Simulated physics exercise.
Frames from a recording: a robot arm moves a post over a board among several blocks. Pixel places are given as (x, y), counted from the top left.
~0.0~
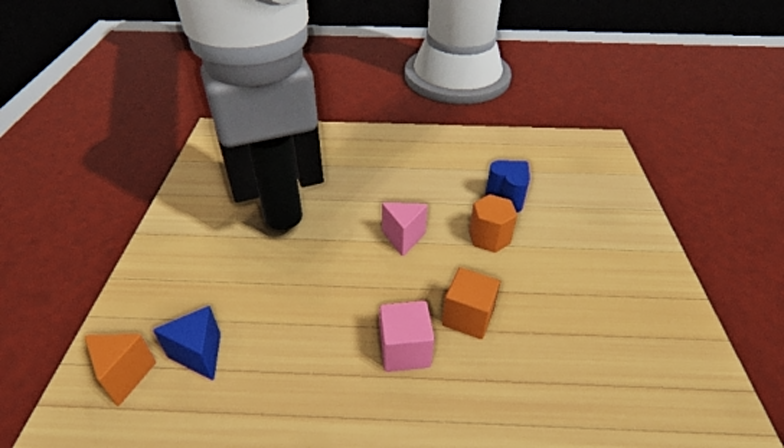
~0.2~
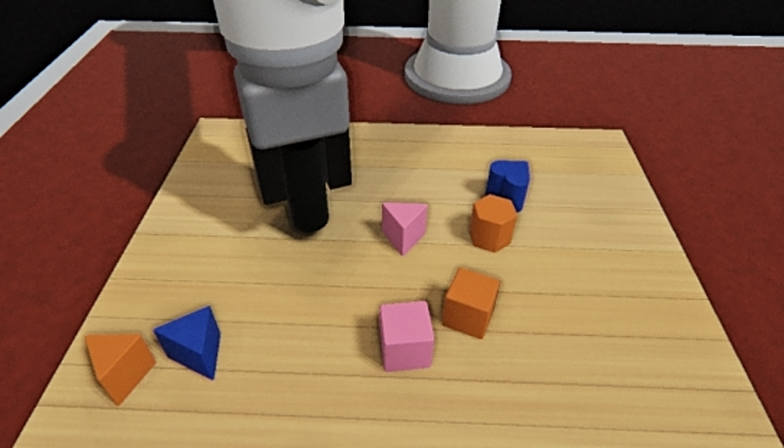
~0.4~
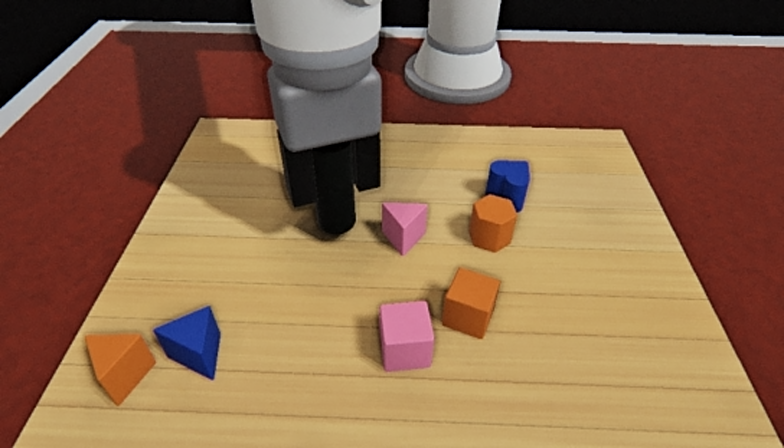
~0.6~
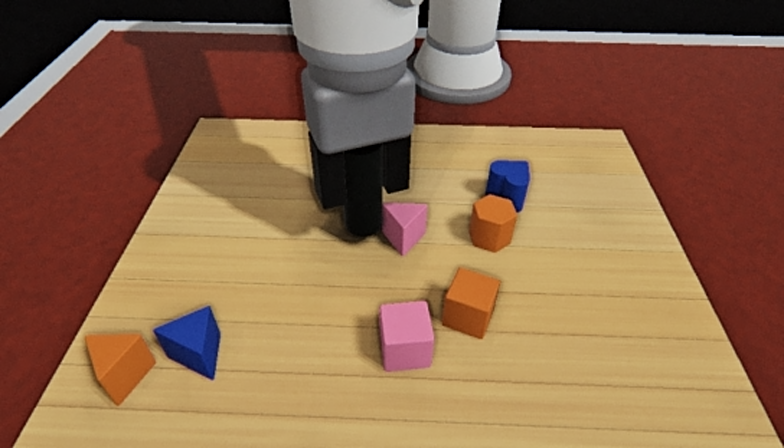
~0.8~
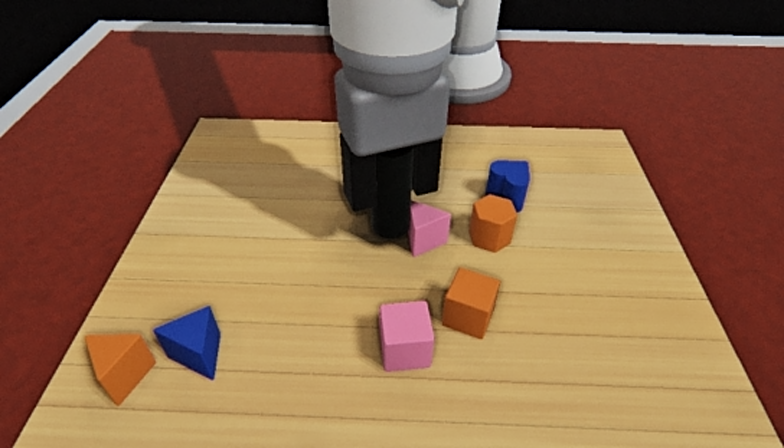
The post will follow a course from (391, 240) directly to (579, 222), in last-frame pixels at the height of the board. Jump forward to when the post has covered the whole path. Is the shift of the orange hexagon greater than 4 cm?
Yes, I think so.
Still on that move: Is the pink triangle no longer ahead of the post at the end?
Yes, it checks out.
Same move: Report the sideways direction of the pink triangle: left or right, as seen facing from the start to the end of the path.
It will end up to the right.
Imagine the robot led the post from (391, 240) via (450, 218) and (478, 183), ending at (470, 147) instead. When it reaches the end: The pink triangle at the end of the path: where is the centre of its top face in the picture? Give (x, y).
By then it is at (467, 211).
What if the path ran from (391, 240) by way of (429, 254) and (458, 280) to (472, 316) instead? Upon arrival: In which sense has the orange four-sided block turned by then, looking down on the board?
From above, the orange four-sided block will be seen to turn anti-clockwise.
What follows on the original path. One third of the way, post at (458, 221); pink triangle at (490, 219), turned 40° clockwise; orange hexagon at (517, 208), turned 25° anticlockwise.
Two thirds of the way, post at (522, 216); pink triangle at (523, 226), turned 80° clockwise; orange hexagon at (566, 212), turned 40° anticlockwise.
At the end, post at (584, 209); pink triangle at (523, 226), turned 80° clockwise; orange hexagon at (603, 220), turned 25° clockwise; blue heart block still.
